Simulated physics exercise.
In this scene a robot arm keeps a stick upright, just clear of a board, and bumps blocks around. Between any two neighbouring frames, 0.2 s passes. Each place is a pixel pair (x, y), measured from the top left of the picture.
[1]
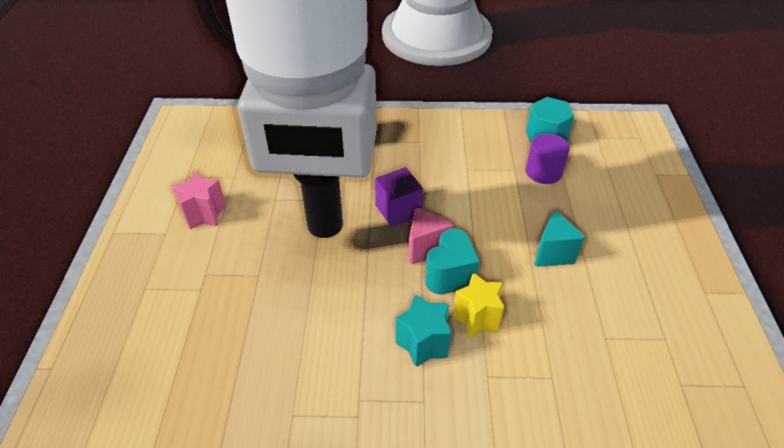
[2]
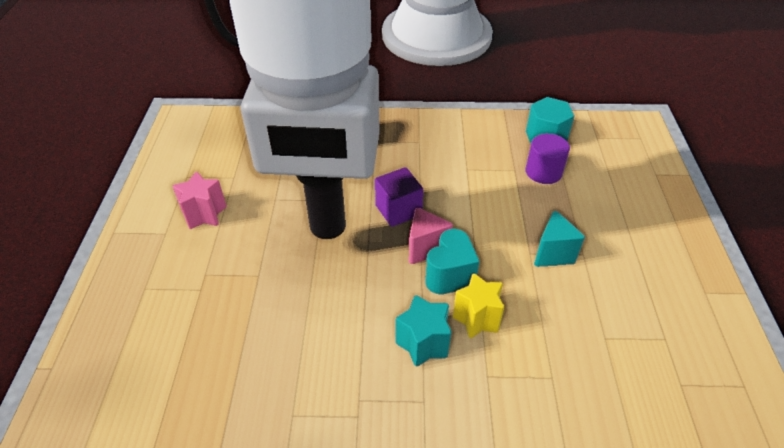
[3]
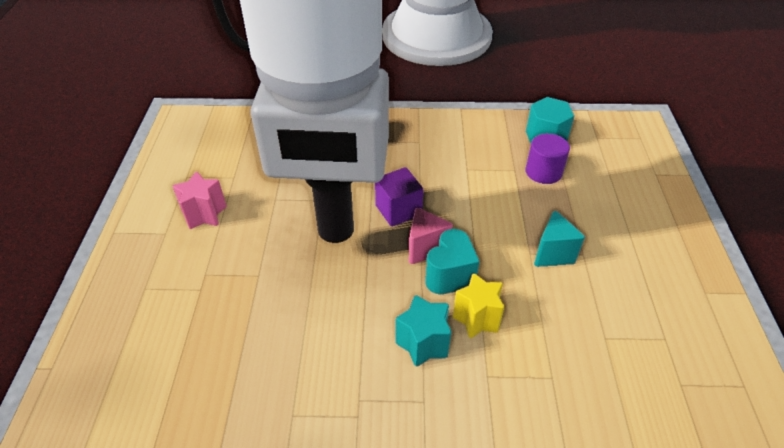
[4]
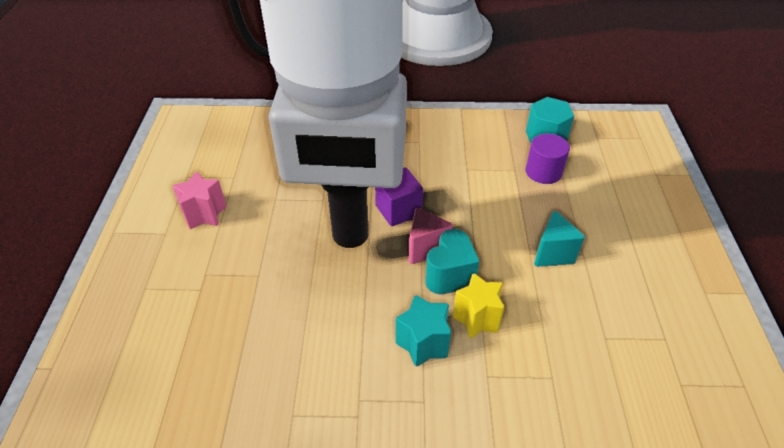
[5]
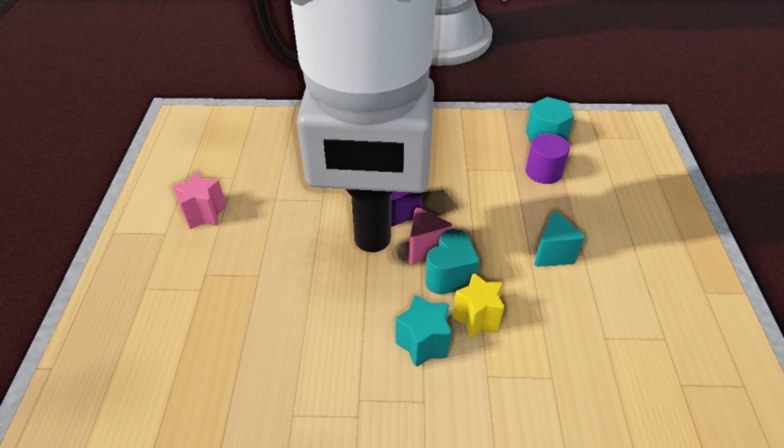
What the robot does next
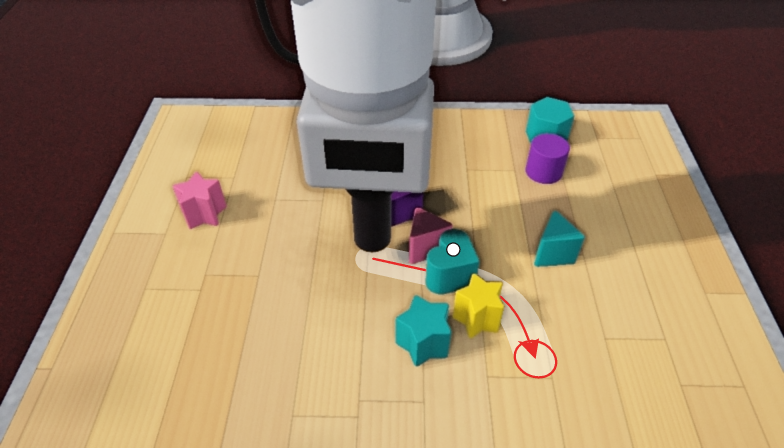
On a light wooden board, a white and grey robot arm holds a black stick upright, left of a cluster of purple, pink, turquoise and yellow blocks. The arm barely shifts at first, then slides right and slightly toward the viewer, partly covering the purple block, while the blocks stay still.
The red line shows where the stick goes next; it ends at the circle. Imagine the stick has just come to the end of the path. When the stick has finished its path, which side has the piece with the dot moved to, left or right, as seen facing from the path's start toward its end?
Displaced left.
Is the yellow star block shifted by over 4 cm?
Going by the path, no.
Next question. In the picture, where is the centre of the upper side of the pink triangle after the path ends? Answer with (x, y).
Around pixel (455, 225).
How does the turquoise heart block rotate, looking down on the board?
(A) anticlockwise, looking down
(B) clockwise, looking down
(A)
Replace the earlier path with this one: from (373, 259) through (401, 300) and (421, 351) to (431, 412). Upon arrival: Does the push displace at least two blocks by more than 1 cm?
No - that is not the case.
The drawn path runs from (373, 259) by way of (439, 273) and (503, 299) to (535, 359); the dot is on the turquoise heart block.
On the path given first. One third of the way, stick at (441, 254); pink triangle at (452, 224), turned 80° anticlockwise; turquoise heart block at (484, 256).
Two thirds of the way, stick at (508, 280); pink triangle at (455, 225), turned 95° anticlockwise; turquoise heart block at (546, 269), turned 40° anticlockwise; yellow star block at (494, 305), turned 60° clockwise.
At the end, stick at (542, 341); purple four-sided block not moved; pink triangle at (455, 225), turned 95° anticlockwise; turquoise heart block at (555, 276), turned 65° anticlockwise; yellow star block at (503, 328), turned 145° clockwise.
